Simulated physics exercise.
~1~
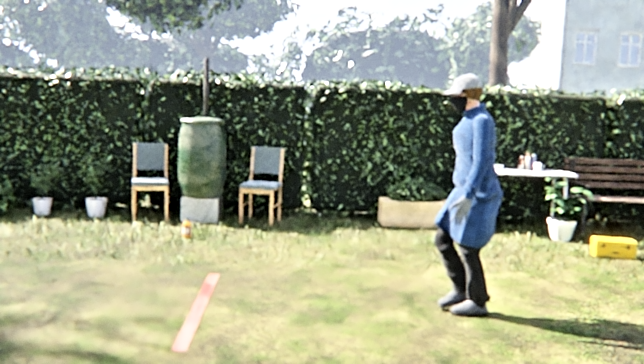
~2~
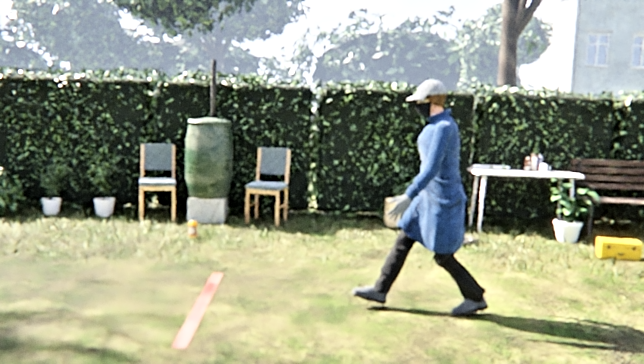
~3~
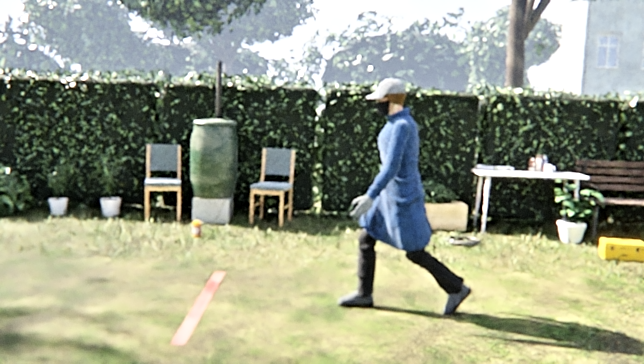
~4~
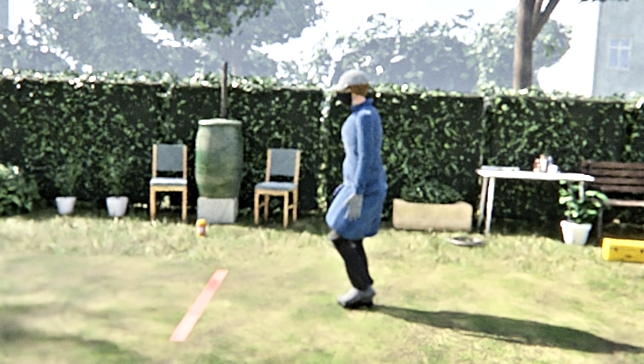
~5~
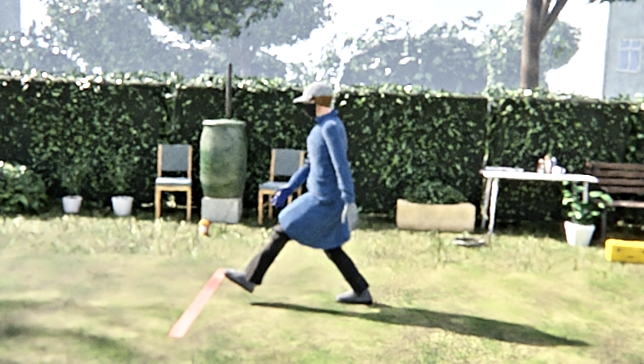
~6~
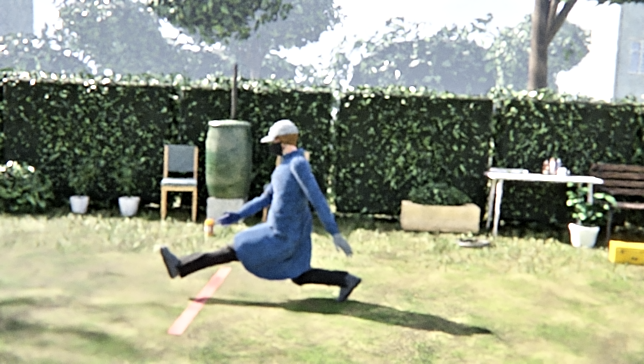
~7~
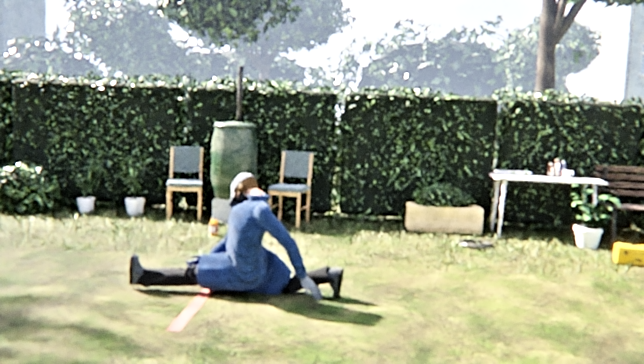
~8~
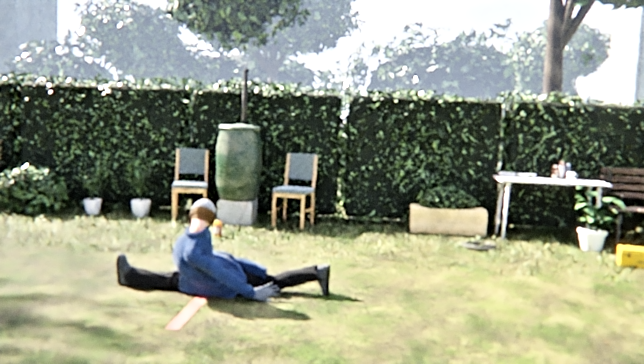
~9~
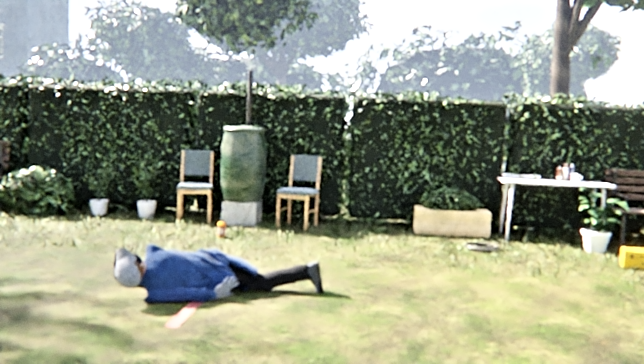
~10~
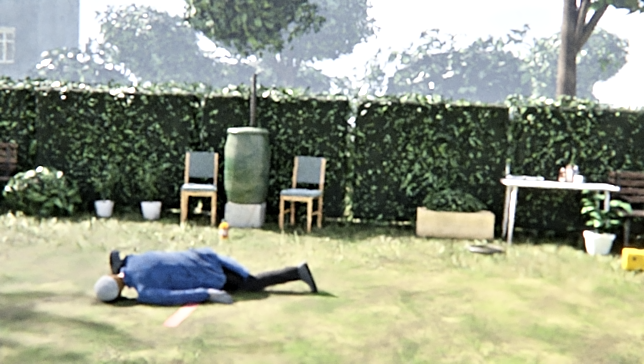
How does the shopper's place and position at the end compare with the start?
At the start the shopper was upright on the right side of the lawn, near the white table. By the end the shopper was lying flat on the ground at the left, with head and chest beyond the red tape.
